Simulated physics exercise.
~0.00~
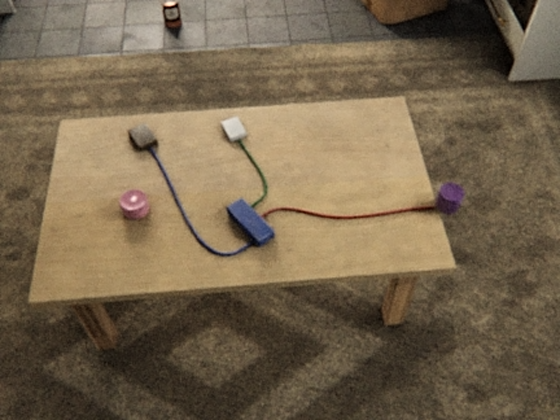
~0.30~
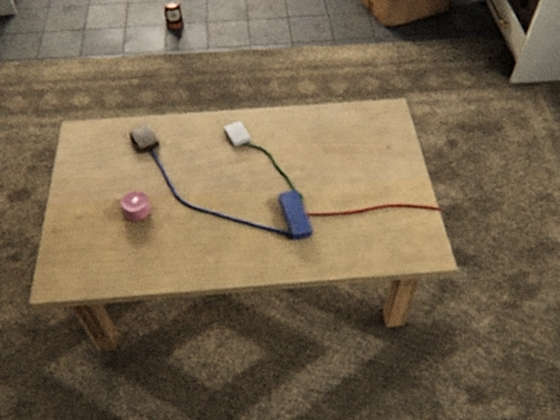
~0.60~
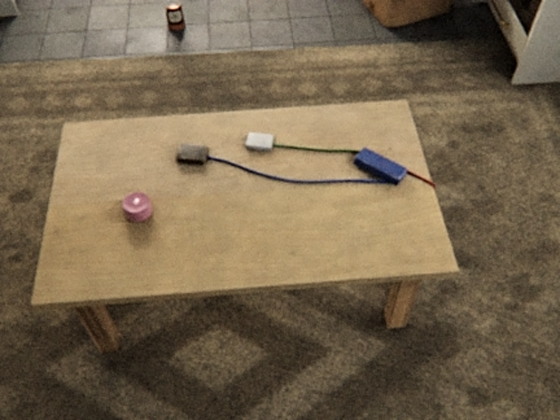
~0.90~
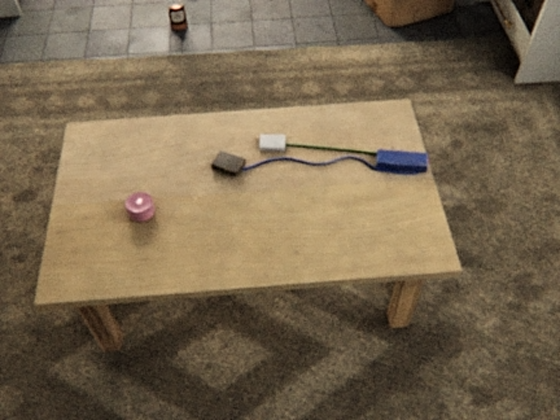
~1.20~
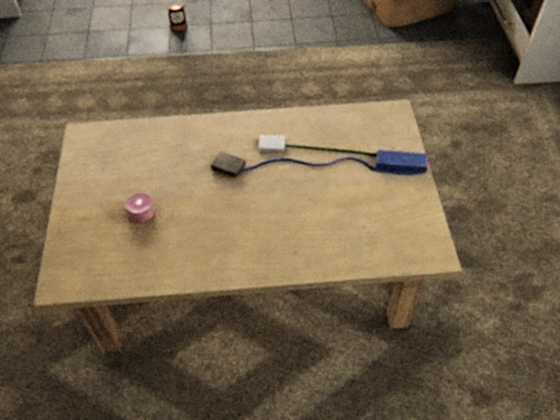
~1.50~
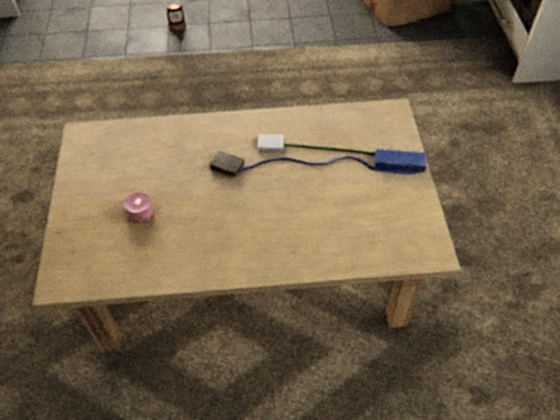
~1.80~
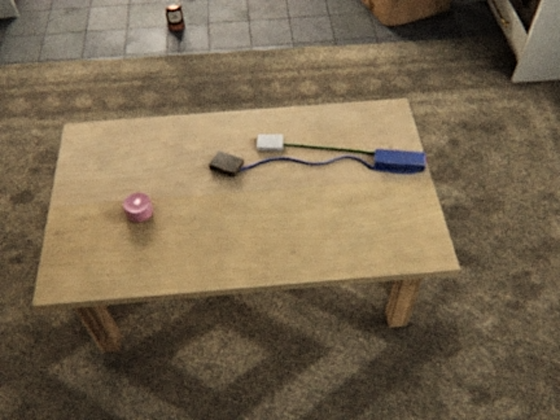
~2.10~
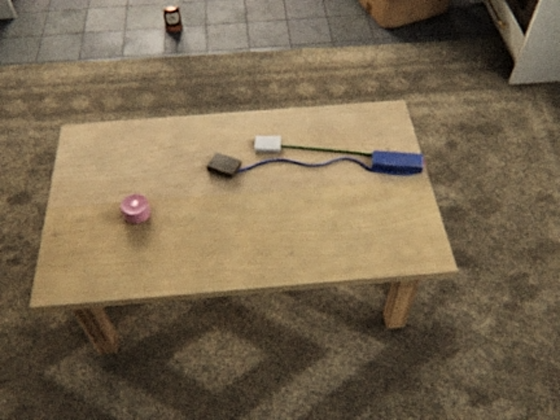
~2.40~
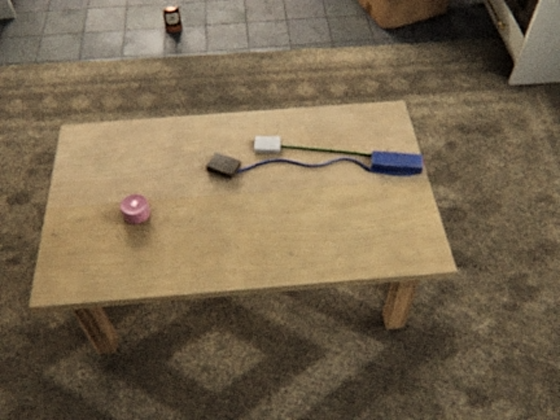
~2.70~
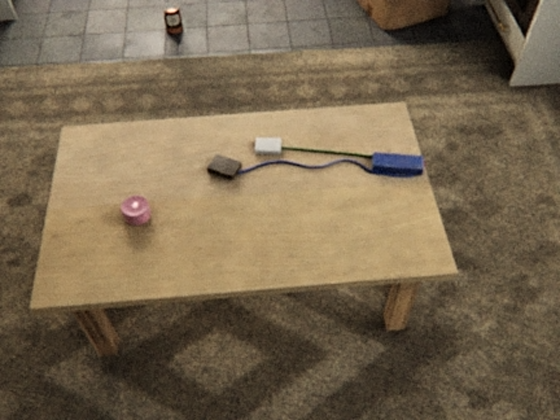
A purple speaker hangs at the right edge of a wooden table, joined by a red cable to a blue strip, which also has a blue cable to a black drive and a green one to a white reader. The speaker drops out of sight over the edge, and the strip swings right, straightening the cables. The strip then slides up and right toward the table's edge, dragging the drive and reader after it. With the red cable gone from view over the side, everything settles, the strip resting near the right edge. The pink tub stays put throughout.
